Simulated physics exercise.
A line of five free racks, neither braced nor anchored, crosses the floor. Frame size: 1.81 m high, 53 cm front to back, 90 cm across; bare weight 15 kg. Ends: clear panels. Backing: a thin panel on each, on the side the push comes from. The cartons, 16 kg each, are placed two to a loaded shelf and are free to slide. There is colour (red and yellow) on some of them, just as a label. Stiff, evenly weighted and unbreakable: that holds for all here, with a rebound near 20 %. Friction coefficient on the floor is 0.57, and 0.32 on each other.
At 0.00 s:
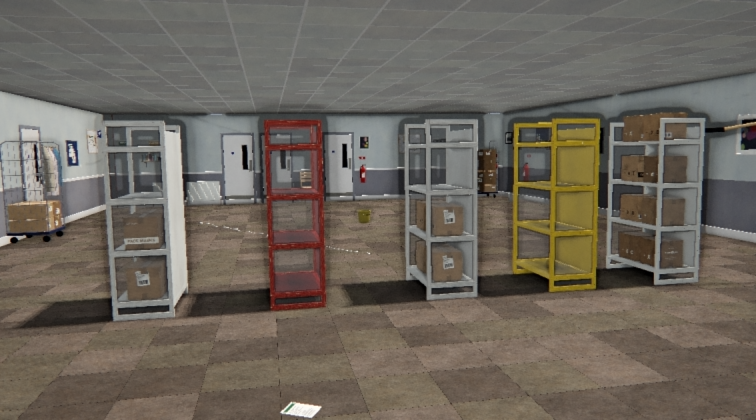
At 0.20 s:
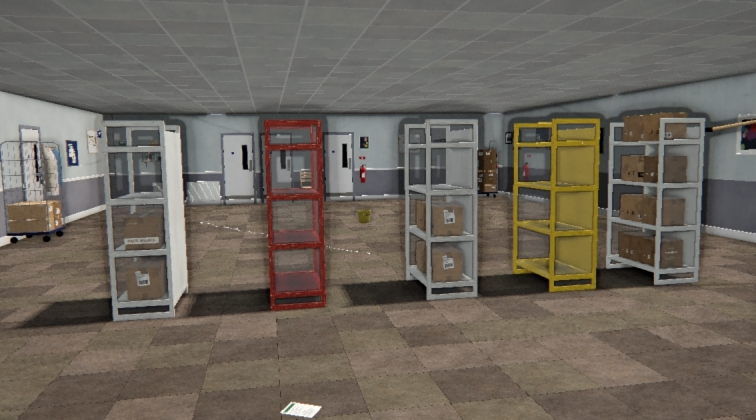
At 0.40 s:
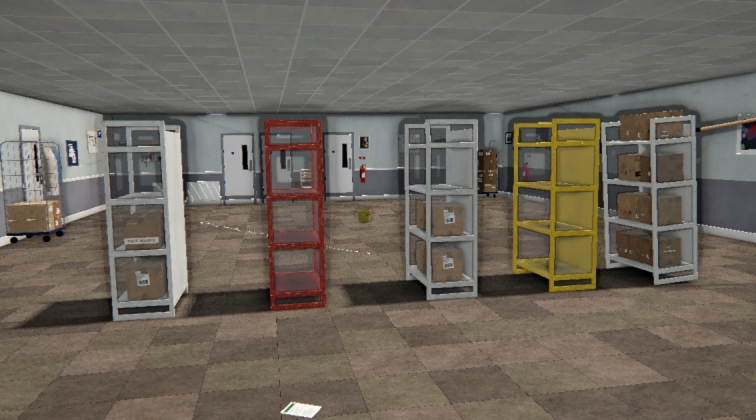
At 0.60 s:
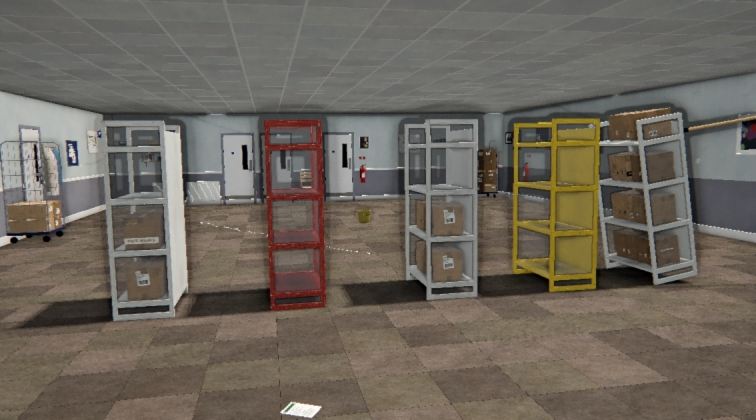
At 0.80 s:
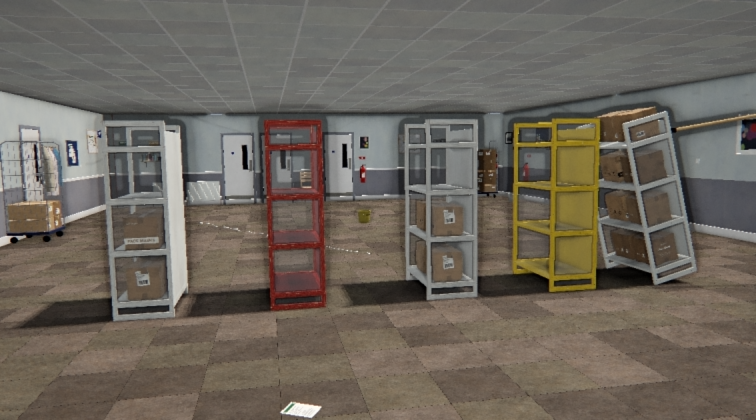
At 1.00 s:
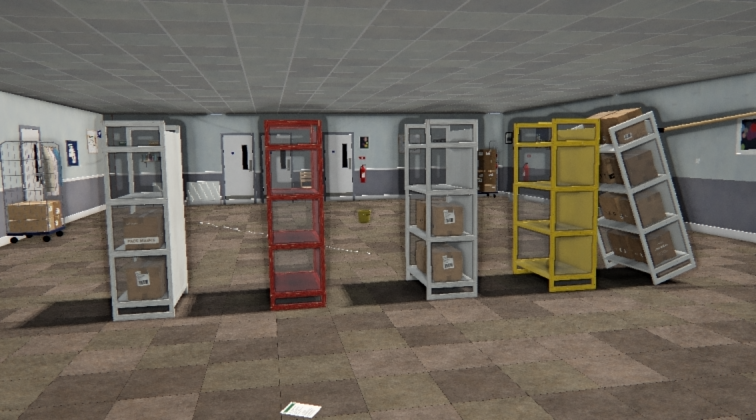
The footage shows a row of five shelving racks, one red and one yellow, as a pole moves in from the right and pushes the carton-loaded rack at the right end, which leans left toward the yellow one.
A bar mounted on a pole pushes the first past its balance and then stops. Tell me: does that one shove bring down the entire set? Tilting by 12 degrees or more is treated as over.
No.
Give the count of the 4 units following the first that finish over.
The count is 3.
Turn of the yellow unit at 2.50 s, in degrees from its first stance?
About 60°.
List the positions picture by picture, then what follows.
In the first picture (we follow the side turned to the camera), pole end (723, 130) 18 cm from the first unit; yellow unit (575, 206); red unit (296, 216); no other piece has moved.
The second picture shows pole end (711, 130) 37 mm from the first unit; yellow unit (575, 206).
The third picture shows pole end (699, 130) pushing; red unit (296, 216); no other piece has moved.
The fourth picture shows pole end (687, 130) pushing; yellow unit (575, 206); no other piece has moved.
The fifth picture shows pole end (675, 130) pushing; yellow unit (575, 206); no other piece has moved.
The sixth picture shows pole end (663, 130) pushing; yellow unit (575, 206); red unit (296, 216); no other piece has moved.
Around 1.46 s, 2 cartons spilt or dropped; none of the 4 other units over, 1 disturbed; yellow unit tipped 9°.
Around 1.86 s, 8 cartons spilt or dropped; 2 of the 4 other units over; yellow unit tipped 36°.
Around 2.50 s, 11 cartons spilt or dropped; 3 of the 4 other units over; yellow unit tipped 61°; red unit tipped 30°.
Finally (3.8 s), 12 cartons spilt or dropped; 3 of the 4 other units over; yellow unit tipped 63°; red unit tipped 17°. One left standing. Seen by the last camera, middles, yellow unit near (460, 228), red unit near (232, 209).
